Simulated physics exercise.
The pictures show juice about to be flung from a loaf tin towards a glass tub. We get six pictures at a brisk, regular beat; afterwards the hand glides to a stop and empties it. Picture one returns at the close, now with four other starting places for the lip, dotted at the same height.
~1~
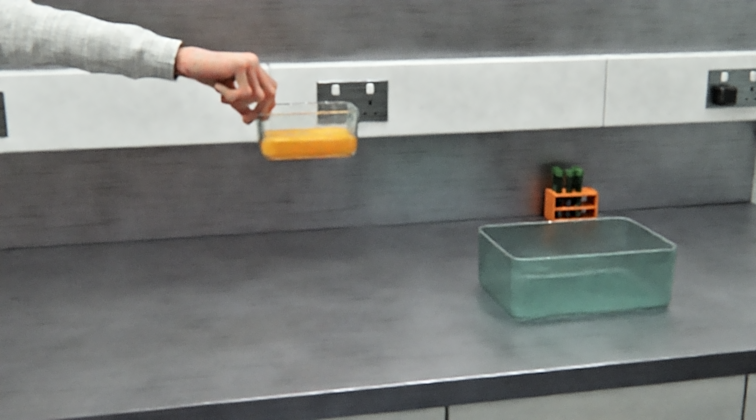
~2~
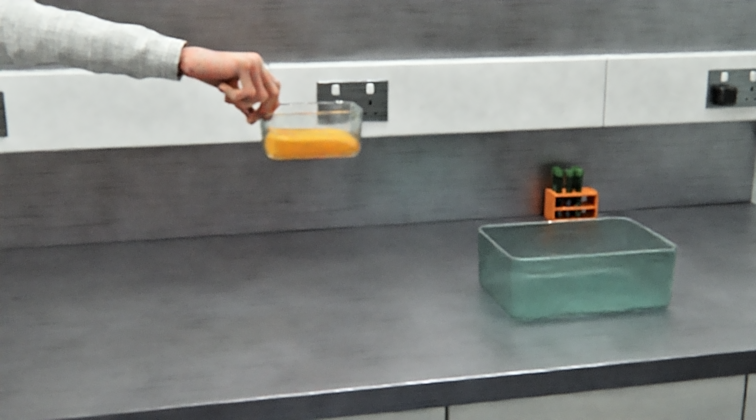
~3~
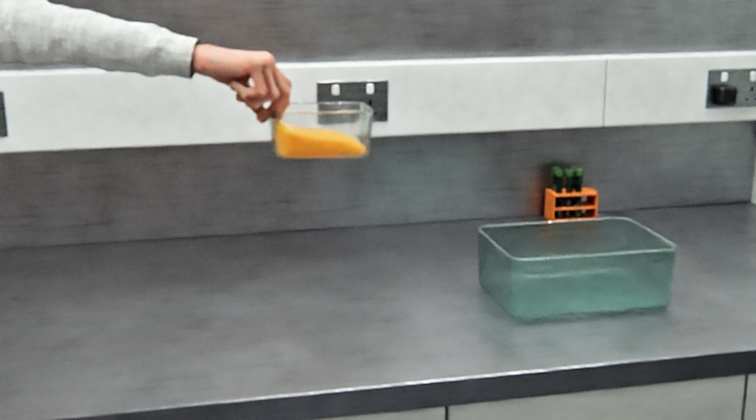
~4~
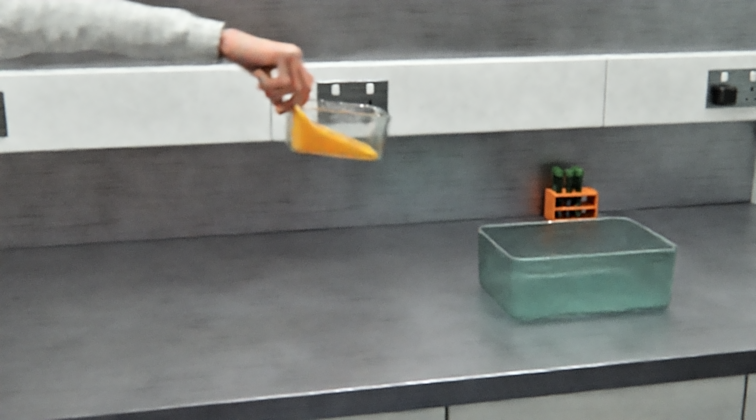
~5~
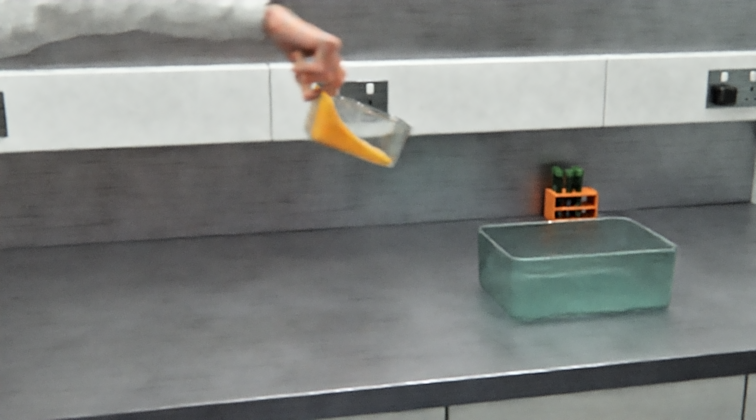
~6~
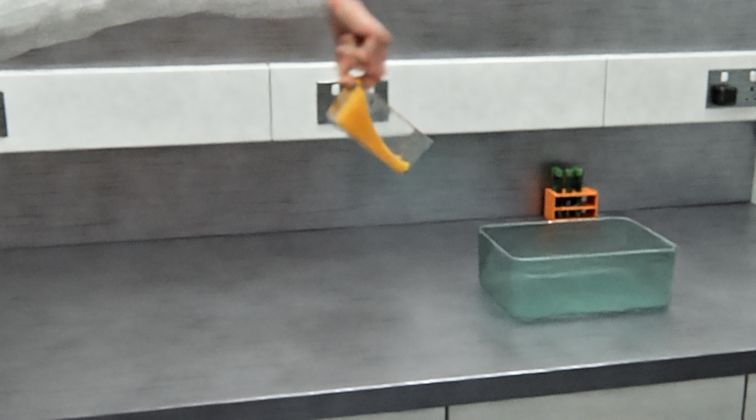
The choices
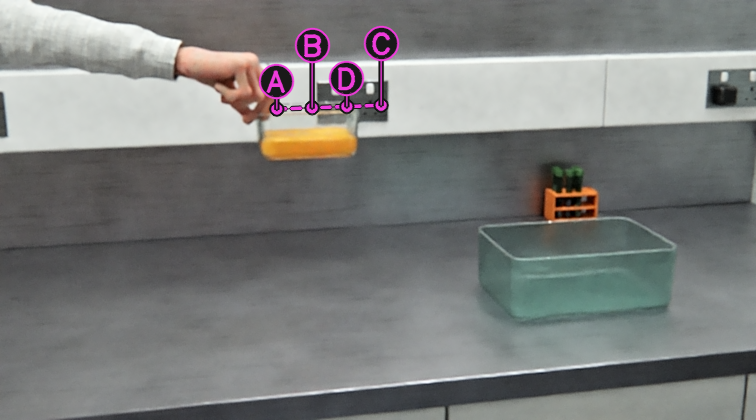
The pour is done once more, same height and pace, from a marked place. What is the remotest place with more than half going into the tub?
The answer is dot B.
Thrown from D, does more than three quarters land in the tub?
Yes.
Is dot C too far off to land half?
No, not at all.
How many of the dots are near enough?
Three of them.
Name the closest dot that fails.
A it is.
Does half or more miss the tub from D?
No.
On the marked copy, A at (276, 109); B at (312, 107); C at (381, 105); D at (346, 106).
With A, about 28 % lands in the tub, 66 % falls short and 6 % goes beside or beyond.
With B, about 73 % lands in the tub, 20 % falls short and 7 % goes beside or beyond.
With C, about 88 % lands in the tub, 5 % falls short and 7 % goes beside or beyond.
With D, about 88 % lands in the tub, 3 % falls short and 9 % goes beside or beyond.
